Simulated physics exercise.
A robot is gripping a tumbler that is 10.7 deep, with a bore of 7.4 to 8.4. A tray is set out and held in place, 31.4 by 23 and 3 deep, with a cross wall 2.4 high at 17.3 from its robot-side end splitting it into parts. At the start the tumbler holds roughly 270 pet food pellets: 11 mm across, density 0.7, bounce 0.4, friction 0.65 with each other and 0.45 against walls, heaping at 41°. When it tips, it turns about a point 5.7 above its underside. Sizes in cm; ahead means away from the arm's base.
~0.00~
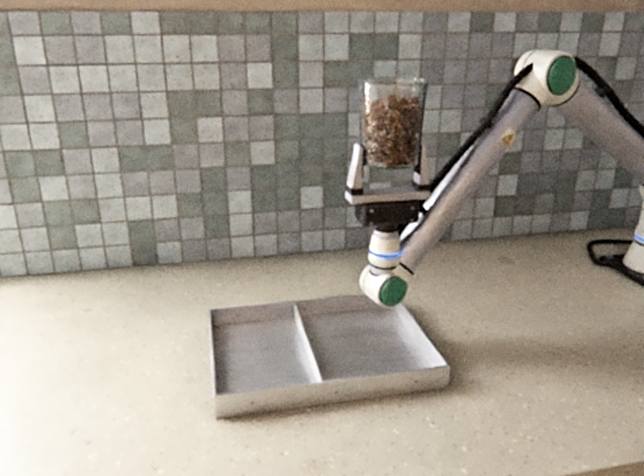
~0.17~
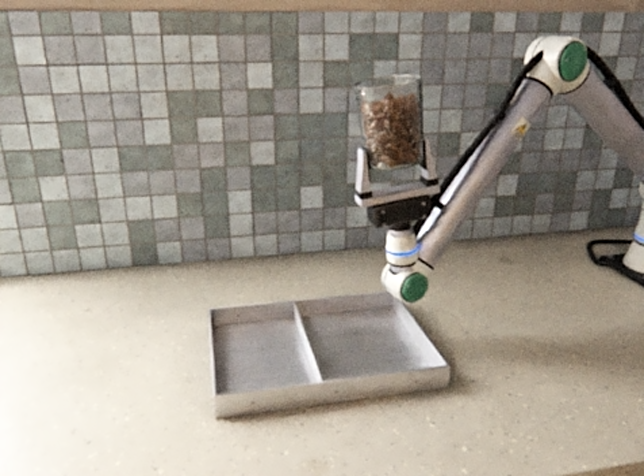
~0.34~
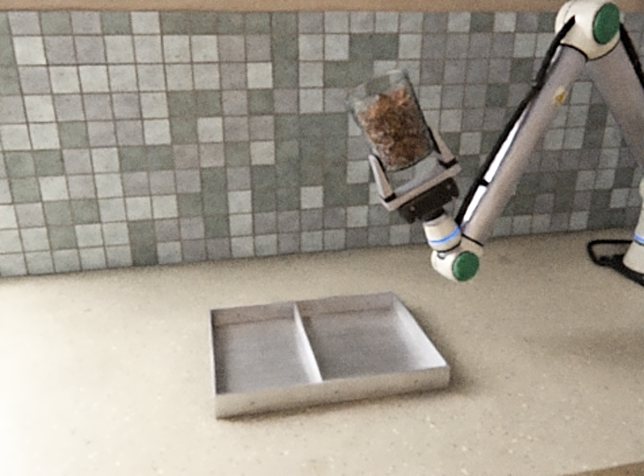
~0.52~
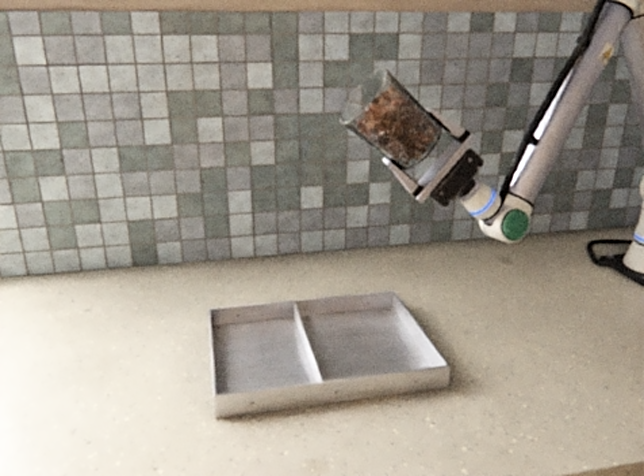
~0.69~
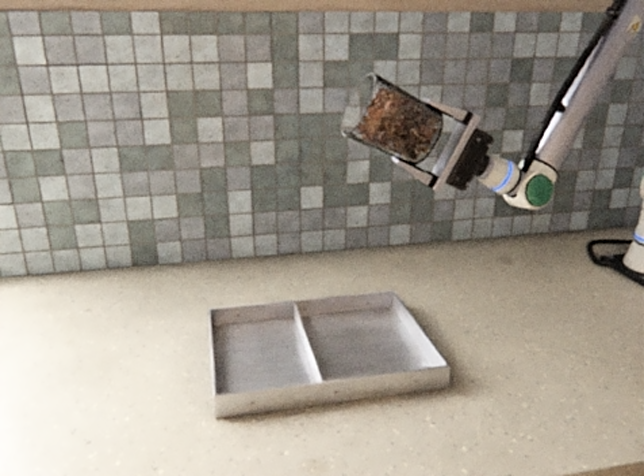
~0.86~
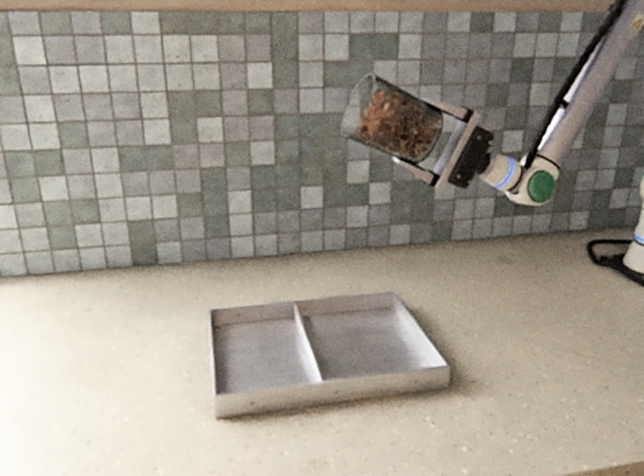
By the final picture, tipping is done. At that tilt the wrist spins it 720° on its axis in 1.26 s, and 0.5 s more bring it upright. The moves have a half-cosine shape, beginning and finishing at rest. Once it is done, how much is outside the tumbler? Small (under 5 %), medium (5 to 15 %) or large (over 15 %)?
Small.
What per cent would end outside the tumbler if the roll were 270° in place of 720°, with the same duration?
Share: Close to 0 %.
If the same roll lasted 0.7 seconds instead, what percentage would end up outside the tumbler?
Then roughly 0 per cent.
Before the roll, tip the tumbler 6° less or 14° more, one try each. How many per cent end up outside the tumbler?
You'd get close to 0 per cent, then close to 20 per cent.
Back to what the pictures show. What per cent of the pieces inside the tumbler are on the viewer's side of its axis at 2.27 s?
55 %.
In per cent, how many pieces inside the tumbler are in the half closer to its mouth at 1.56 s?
Looks like around 40 per cent to me.
By 1.56 s, tipped 65°, highest piece 39 above the table; 272 in the tumbler, 1 in the far-side part, 1 in flight or on a rim.
By 2.27 s, tipped 52°, highest piece 38 above the table; 271 in the tumbler, 2 in the far-side part, 1 in the robot-side part.
By 2.82 s, upright, highest piece 40 above the table; 271 in the tumbler, 2 in the far-side part, 1 in the robot-side part.
By 3.52 s, upright, highest piece 40 above the table; 271 in the tumbler, 2 in the far-side part, 1 in the robot-side part.
Final count, 271 in the tumbler, 2 in the far-side part, 1 in the robot-side part. That is 1 % outside the tumbler.
